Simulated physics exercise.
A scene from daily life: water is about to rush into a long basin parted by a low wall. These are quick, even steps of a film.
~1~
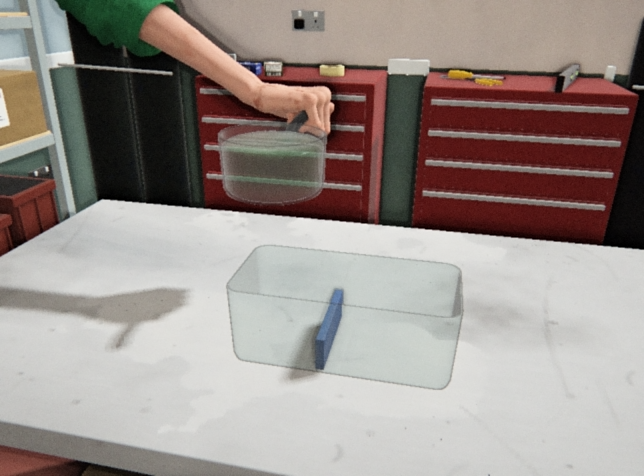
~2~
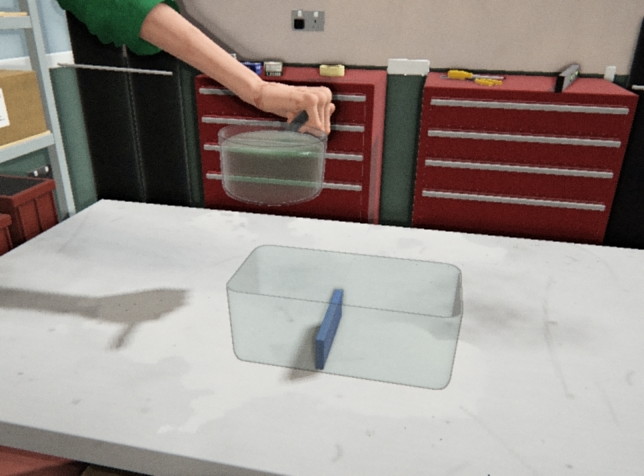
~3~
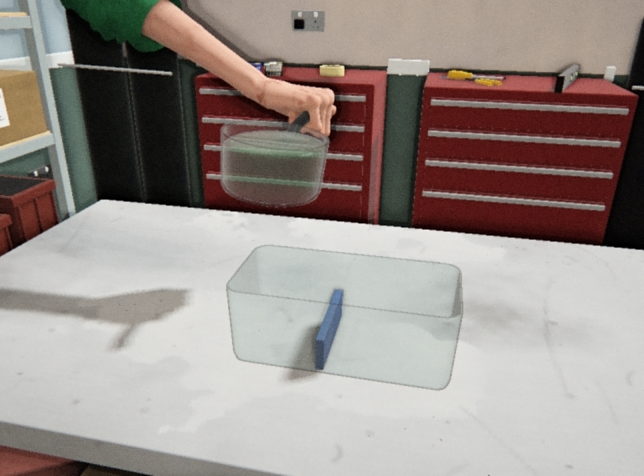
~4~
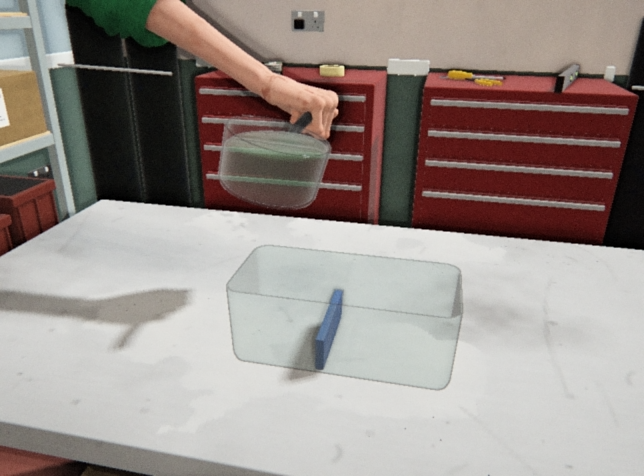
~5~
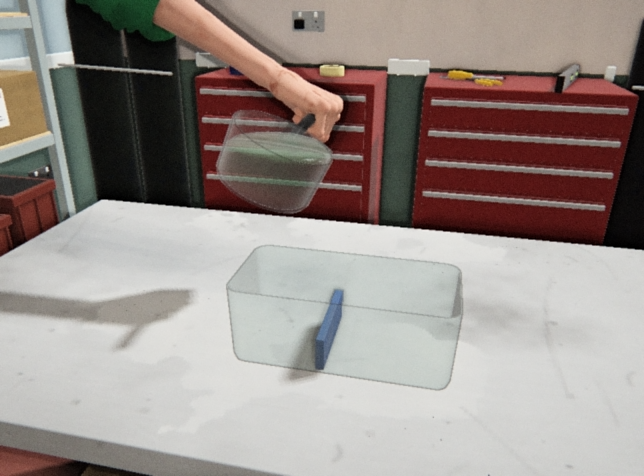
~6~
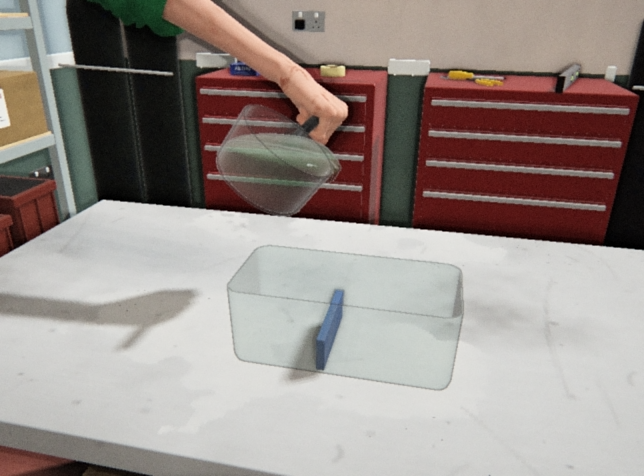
In a workshop with red drawers, a hand held a clear round container of greenish liquid above a long glass basin with a low blue divider, then gradually tilted it down toward the right.
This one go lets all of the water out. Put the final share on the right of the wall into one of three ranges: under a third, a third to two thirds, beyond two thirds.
Range: Beyond two thirds.
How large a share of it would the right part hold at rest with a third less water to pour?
That share would be some 75 parts in a hundred.
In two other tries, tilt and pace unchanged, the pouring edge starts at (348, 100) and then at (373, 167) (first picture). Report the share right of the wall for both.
Near 85 per cent for the first start, near 90 per cent for the second.
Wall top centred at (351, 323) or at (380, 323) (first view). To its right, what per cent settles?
In order, 55 and 20 in a hundred.
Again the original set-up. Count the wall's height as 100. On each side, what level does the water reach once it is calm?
About 20 left, about 60 right.
A moment on, the saucepan is tipped right over and 21 per cent is still to pour, 0 is left of the wall and 33 right of it.
Next, the saucepan is tipped right over and 3 per cent is still to pour, 11 is left of the wall and 79 right of it.
Then the saucepan is tipped right over and 0 per cent is still to pour, 16 is left of the wall and 82 right of it.
Later the saucepan is tipped right over and 0 per cent is still to pour, 16 is left of the wall and 82 right of it.
In the end 16 per cent lies left of the wall, 82 right of it and 2 outside.
